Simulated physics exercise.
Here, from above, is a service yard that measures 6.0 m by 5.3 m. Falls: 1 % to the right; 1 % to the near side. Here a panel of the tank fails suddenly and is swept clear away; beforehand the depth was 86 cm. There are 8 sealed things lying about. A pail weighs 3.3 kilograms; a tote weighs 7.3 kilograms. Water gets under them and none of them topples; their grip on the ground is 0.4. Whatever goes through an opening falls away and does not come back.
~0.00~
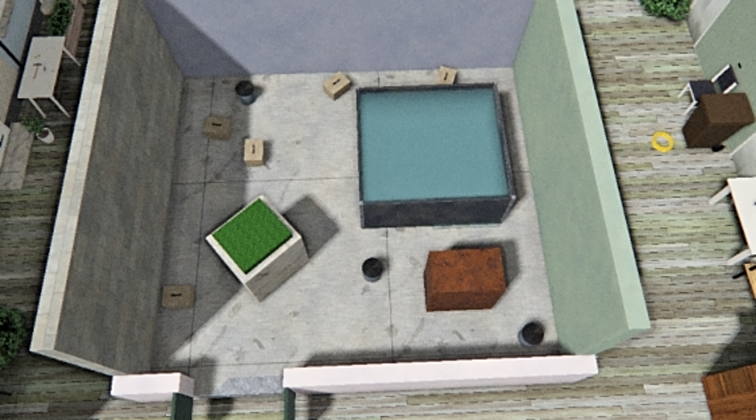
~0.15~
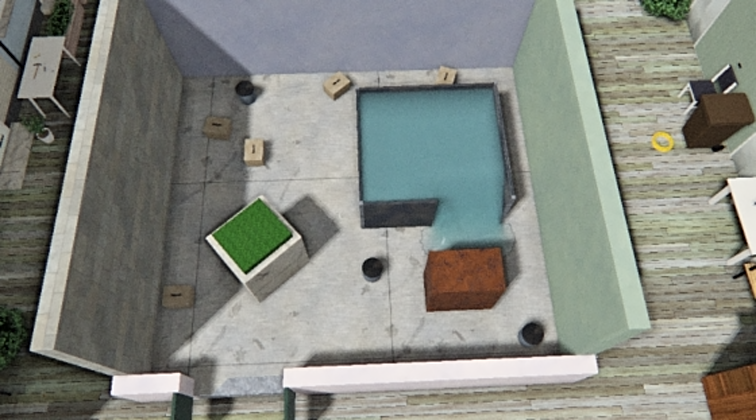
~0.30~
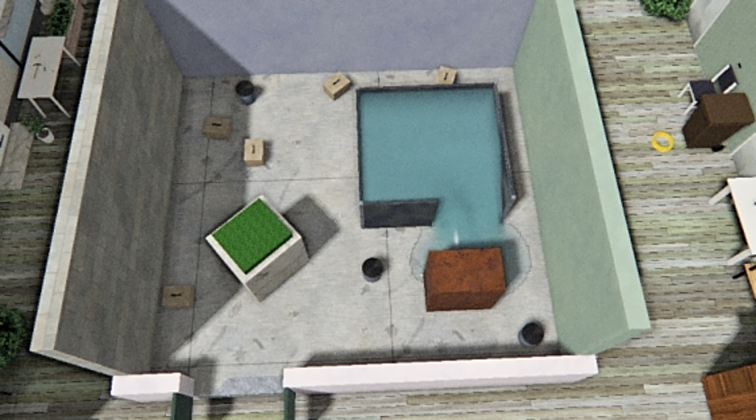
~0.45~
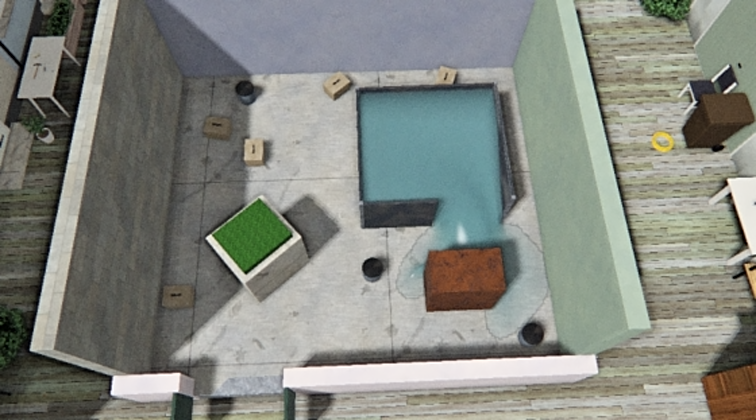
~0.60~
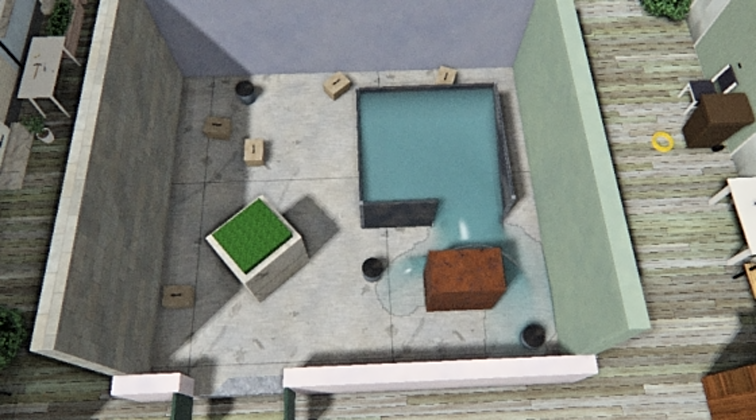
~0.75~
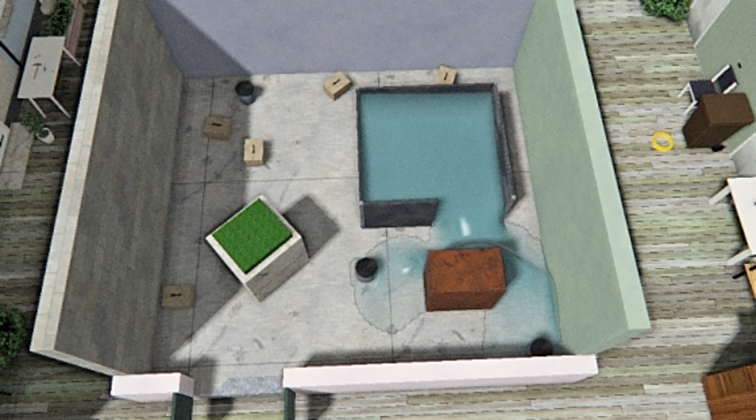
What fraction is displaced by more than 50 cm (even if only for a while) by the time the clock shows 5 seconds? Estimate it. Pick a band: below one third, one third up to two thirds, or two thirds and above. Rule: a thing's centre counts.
The share is two thirds and above.
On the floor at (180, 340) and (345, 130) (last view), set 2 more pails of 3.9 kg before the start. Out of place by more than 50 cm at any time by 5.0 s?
Beyond it, Within it.
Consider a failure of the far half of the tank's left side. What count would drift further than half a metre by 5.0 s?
Then it comes to 5.
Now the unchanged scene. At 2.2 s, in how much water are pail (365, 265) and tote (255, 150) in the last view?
Roughly 3 and 2 cm.
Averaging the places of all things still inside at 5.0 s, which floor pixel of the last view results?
At about (252, 131).
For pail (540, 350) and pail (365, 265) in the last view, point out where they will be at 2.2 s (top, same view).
Somewhere around (401, 316) and (203, 350).
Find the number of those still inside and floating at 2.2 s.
Count: 1.
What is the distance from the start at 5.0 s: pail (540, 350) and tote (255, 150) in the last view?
The first ends 500 centimetres from its start and the second 140 centimetres.
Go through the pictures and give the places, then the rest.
In the first frame, a pail at (533, 334) rests on the ground; a pail at (372, 267) rests on the ground; water covers 4.5 m2; 0 of 8 have shifted.
In the second frame, a pail at (533, 334), on the bottom; a pail at (372, 267), on the bottom; water covers 5.2 m2; 0 of 8 have shifted.
In the third frame, a pail at (533, 334), on the bottom; a pail at (372, 267) rests on the ground; water covers 6.0 m2; 0 of 8 have shifted.
In the fourth frame, a pail at (533, 334), on the bottom; a pail at (372, 267) rests on the ground; water covers 6.8 m2; 0 of 8 have shifted.
In the fifth frame, a pail at (534, 336), on the bottom, 3 cm from its start; a pail at (372, 267) rests on the ground; water covers 7.7 m2; 0 of 8 have shifted.
In the sixth frame, a pail at (541, 350) rests on the ground, 25 cm from its start; a pail at (366, 267), on the bottom, 10 cm from its start; 8.5 m2 under water; 2 of 8 have shifted.
After 1.1 s 1 of 8 are over 50 cm from their spots; 1 afloat.
After 2.2 s 2 of 8 are over 50 cm from their spots; 1 afloat.
After 3.5 s 4 of 8 are over 50 cm from their spots; 2 afloat.
After 5.0 s 6 of 8 are over 50 cm from their spots, and 6 have been at some point; 7 afloat.
